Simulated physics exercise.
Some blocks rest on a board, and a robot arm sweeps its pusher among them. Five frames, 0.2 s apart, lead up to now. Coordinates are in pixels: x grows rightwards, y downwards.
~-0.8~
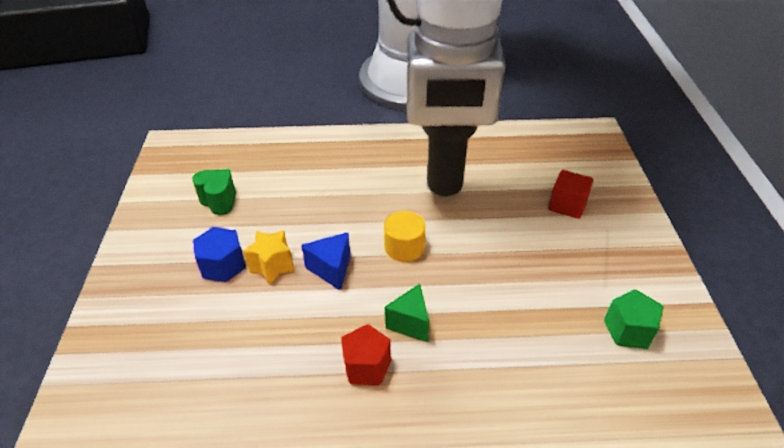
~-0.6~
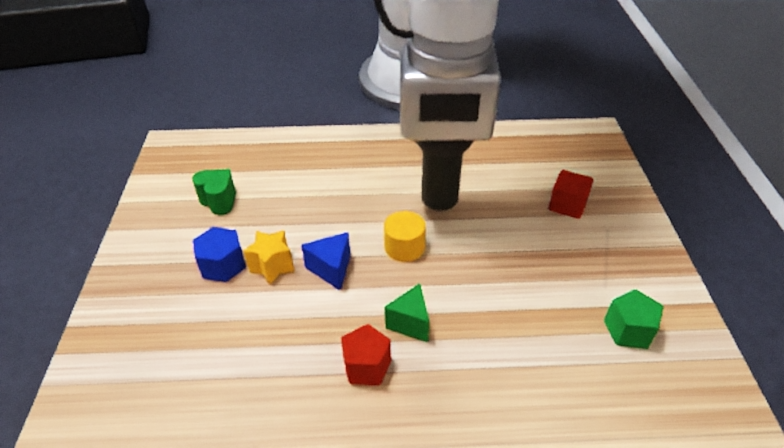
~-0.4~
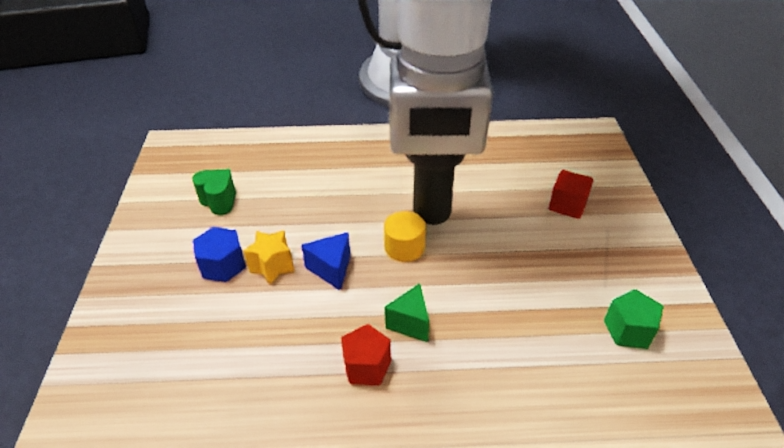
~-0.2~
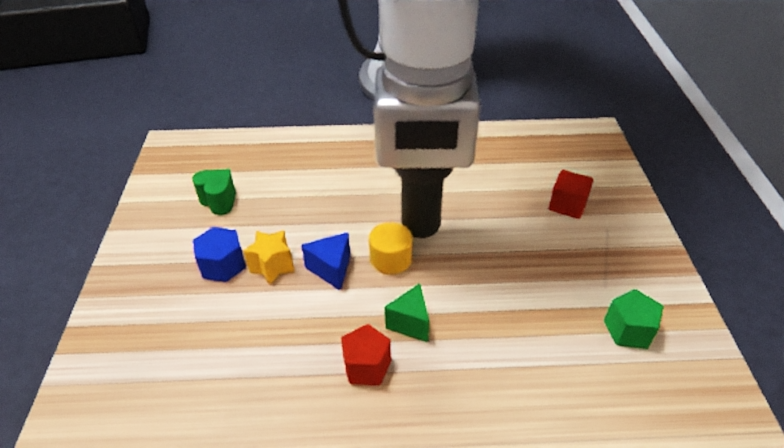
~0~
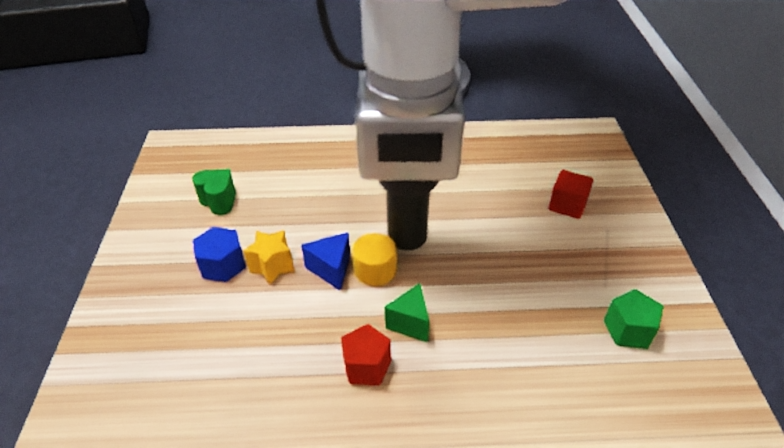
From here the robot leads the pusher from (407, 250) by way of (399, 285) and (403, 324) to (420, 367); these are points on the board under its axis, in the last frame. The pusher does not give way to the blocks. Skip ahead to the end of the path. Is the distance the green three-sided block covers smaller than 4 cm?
No, it doesn't check out.
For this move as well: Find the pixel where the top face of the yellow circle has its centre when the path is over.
At the end it should sit near (353, 272).
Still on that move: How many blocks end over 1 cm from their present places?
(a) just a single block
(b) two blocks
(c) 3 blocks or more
The one that fits is b, two blocks.
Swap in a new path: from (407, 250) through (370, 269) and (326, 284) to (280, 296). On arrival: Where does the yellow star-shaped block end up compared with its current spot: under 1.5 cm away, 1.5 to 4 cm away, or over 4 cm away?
I'd go with 1.5 to 4 cm for this block.
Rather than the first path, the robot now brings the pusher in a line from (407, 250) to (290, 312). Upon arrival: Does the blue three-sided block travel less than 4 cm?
Short answer: Yes.
On the path given first. One third of the way, pusher at (399, 274); blue three-sided block at (325, 248); yellow circle at (354, 269).
Two thirds of the way, pusher at (403, 313); blue three-sided block at (325, 248); yellow circle at (353, 272); green three-sided block at (420, 333).
At the end, pusher at (421, 355); blue three-sided block at (325, 248); red pentagonal block unmoved; yellow circle at (353, 272); green three-sided block at (440, 379), turned 15° clockwise.
